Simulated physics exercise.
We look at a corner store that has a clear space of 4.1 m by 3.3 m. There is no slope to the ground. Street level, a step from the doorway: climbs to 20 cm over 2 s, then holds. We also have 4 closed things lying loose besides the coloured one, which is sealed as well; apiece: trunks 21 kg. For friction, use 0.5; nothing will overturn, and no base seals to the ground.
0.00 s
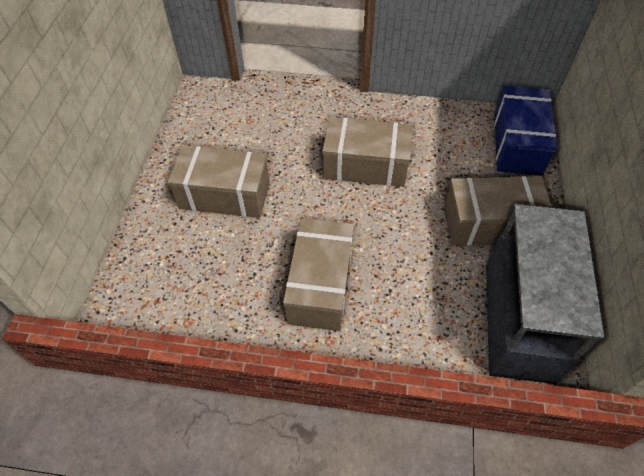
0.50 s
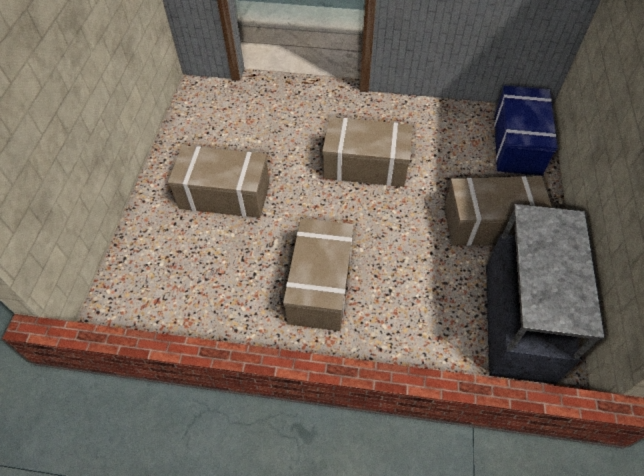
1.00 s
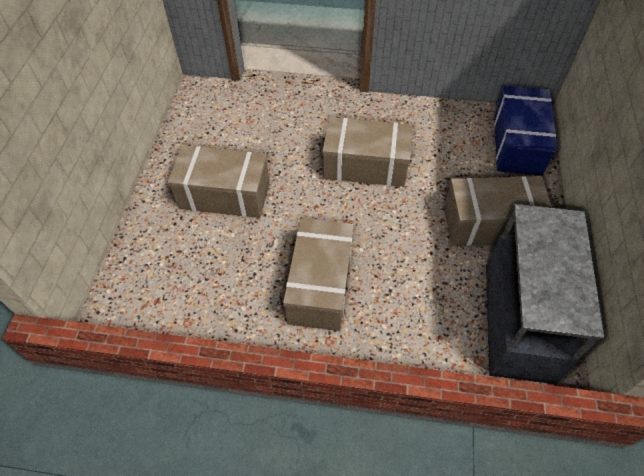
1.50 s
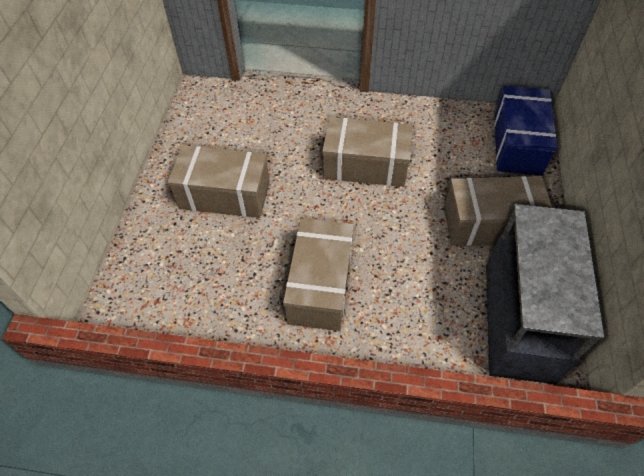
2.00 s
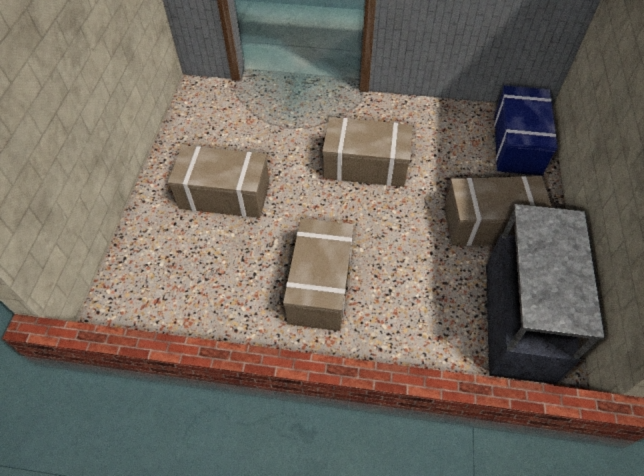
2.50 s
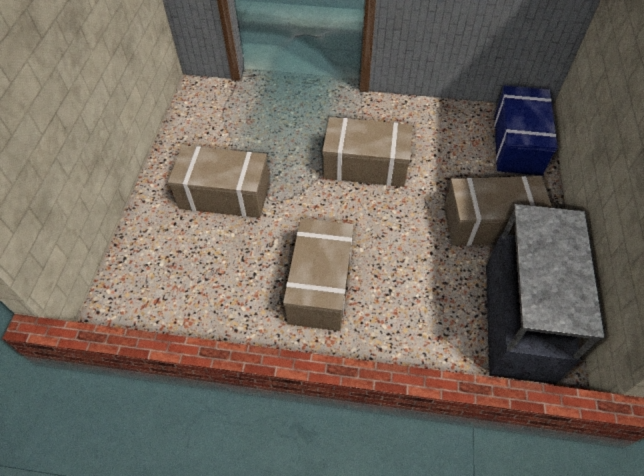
Water rose over the pavement outside a small walled room, then slipped in through the doorway at the back and spread toward the tan boxes, while they and the blue trunk stayed still.
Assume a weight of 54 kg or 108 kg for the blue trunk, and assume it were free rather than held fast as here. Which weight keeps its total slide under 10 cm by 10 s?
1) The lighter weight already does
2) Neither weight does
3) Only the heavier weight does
Answer: 1.
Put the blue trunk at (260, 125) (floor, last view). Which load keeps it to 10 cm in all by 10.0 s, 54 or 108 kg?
Short answer: Any load.
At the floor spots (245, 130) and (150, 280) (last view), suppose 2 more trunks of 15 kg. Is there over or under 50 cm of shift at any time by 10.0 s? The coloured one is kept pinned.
Respectively, exceeded and not exceeded.
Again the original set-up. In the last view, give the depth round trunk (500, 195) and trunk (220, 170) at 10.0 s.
I'd put it at 10 cm and 16 cm respectively.
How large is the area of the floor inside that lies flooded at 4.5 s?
At that time the wet patch spans about 10.0 m2.
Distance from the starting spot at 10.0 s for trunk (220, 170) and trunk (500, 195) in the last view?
150 cm, 40 cm.
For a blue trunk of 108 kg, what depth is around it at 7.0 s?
Something like 4 centimetres.
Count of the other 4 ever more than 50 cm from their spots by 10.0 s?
By my tally, 3.
After 3.5 s the blue trunk would be 0 cm from its start with 54 kg and 0 cm from its start with 108 kg; 0 cm of water round it then.
After 4.5 s the blue trunk would be 0 cm from its start with 54 kg and 0 cm from its start with 108 kg; 2 cm of water round it then.
After 7.0 s the blue trunk would be 0 cm from its start with 54 kg and 0 cm from its start with 108 kg; 4 cm of water round it then.
After 10.0 s the blue trunk would be 1 cm from its start with 54 kg and 0 cm from its start with 108 kg; 10 cm of water round it then.
